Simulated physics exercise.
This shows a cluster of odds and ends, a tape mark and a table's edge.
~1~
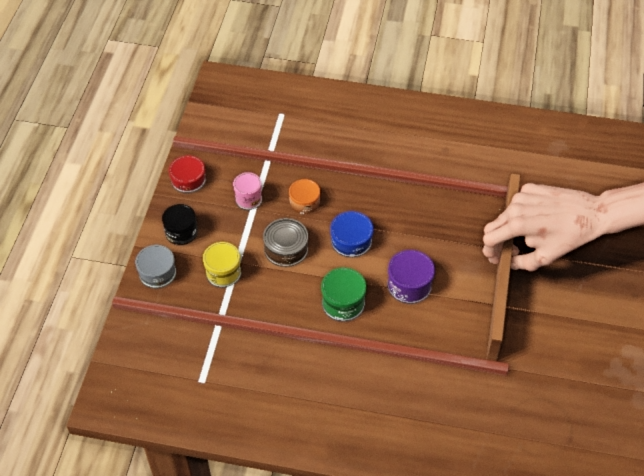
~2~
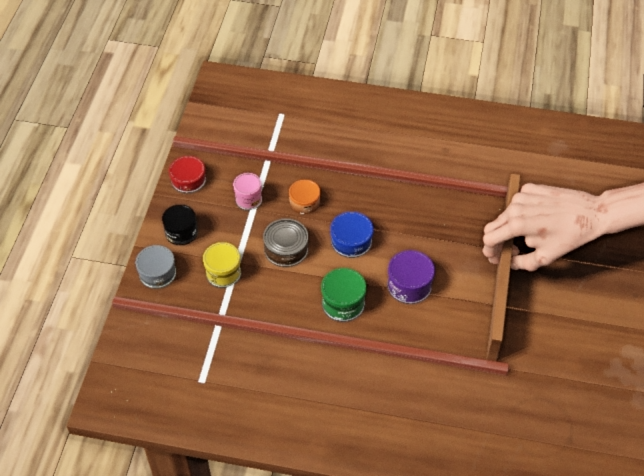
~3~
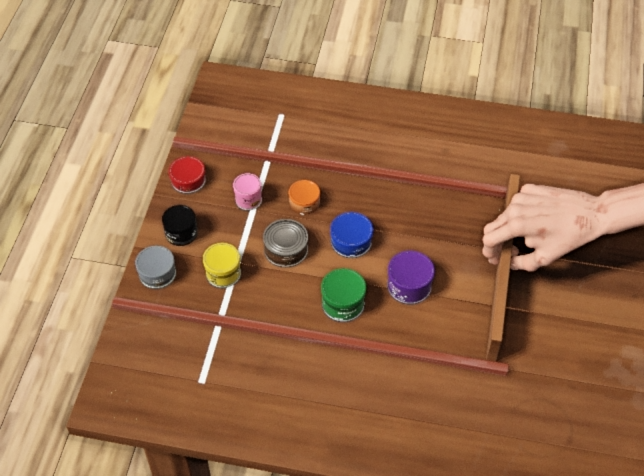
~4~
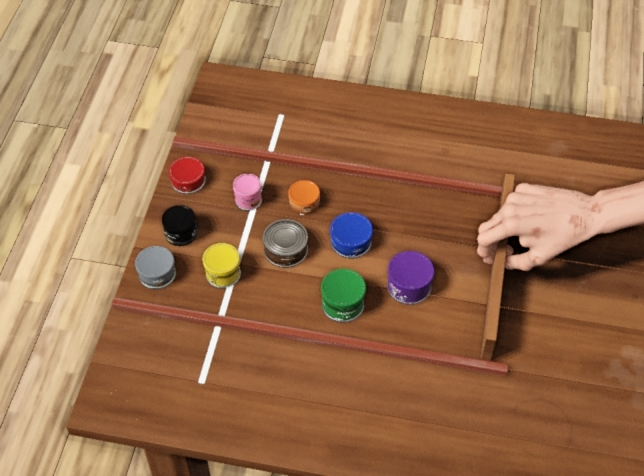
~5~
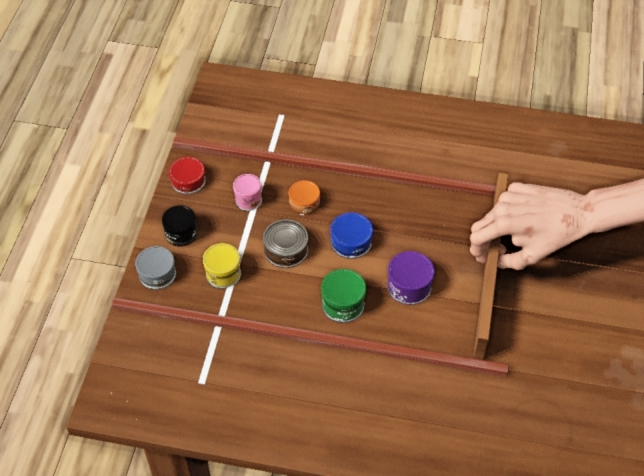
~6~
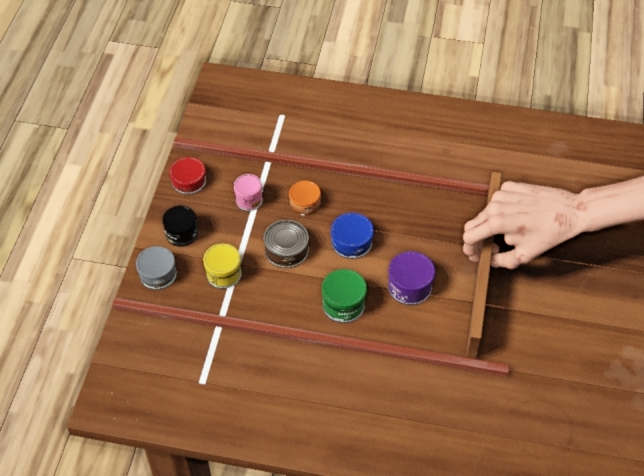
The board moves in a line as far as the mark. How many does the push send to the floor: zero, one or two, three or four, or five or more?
Here the number that fall off is zero.
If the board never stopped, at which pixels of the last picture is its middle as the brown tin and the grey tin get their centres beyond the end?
Near (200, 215) and (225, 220).
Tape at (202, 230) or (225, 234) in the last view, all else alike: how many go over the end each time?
Down on the floor: 3 and 1.
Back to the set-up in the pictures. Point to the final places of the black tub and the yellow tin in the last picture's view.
First (150, 224), then (181, 259).
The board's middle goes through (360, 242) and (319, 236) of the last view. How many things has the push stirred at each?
The counts are 3 and 4.
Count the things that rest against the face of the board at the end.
That makes 4.
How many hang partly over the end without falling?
1 of them.
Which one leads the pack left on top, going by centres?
That is the black tub.
Soon after, none off yet; red tin at rest near (188, 176); grey tin at rest near (157, 268); black tub at rest near (181, 226).
At rest, the number that fall off is zero.
